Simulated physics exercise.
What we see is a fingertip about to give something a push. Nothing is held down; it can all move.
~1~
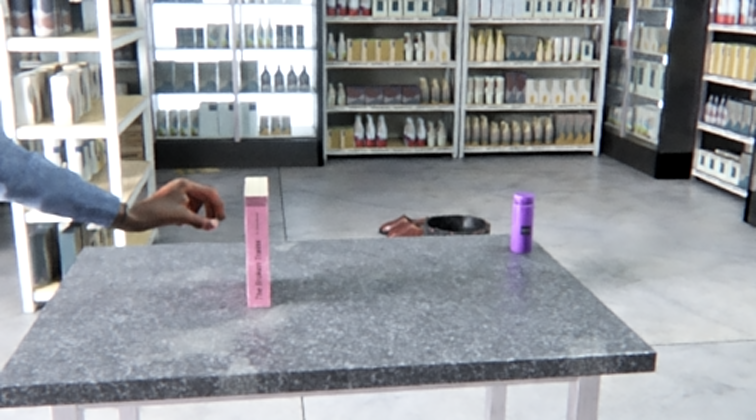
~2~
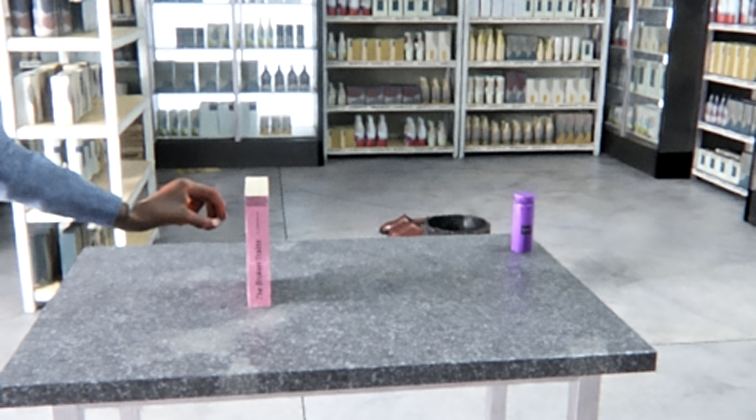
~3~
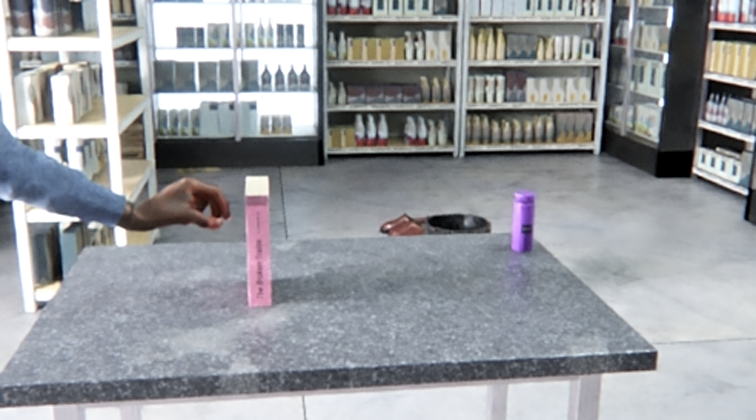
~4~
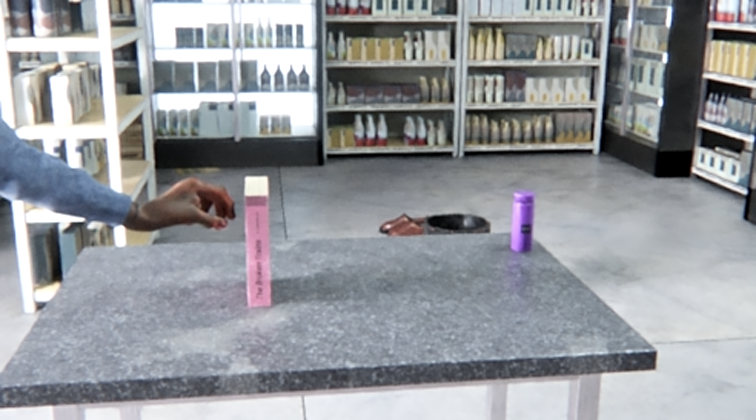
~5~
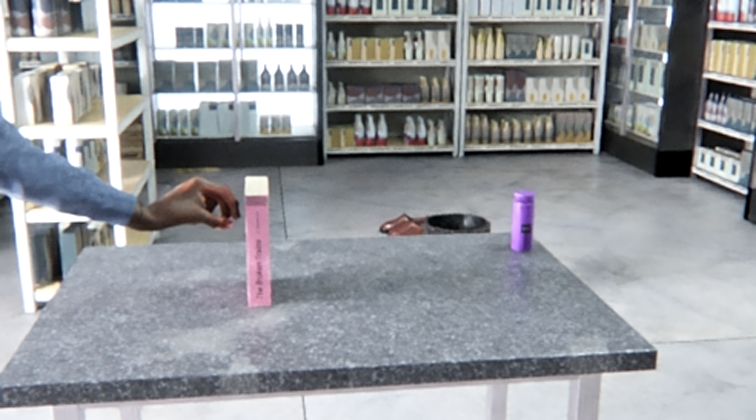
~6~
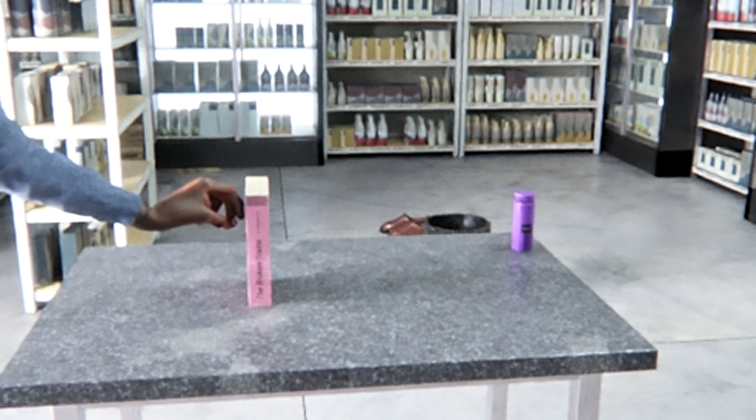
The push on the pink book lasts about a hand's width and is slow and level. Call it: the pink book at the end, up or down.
Down.
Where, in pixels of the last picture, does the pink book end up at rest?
It winds up at roughly (329, 280).
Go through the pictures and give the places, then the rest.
The first picture shows pink book (258, 241).
The second picture shows pink book (258, 241).
The third picture shows pink book (259, 240).
The fourth picture shows pink book (258, 240).
The fifth picture shows pink book (258, 240).
The sixth picture shows pink book (259, 240).
Then, 0.80 s after the last picture, pink book tipped 41° from how it was near (298, 245).
Then, 0.90 s after the last picture, pink book on its side near (323, 273).
At rest, tipped over on the table, pink book. Seen from the same camera at the end, pink book near (329, 280).
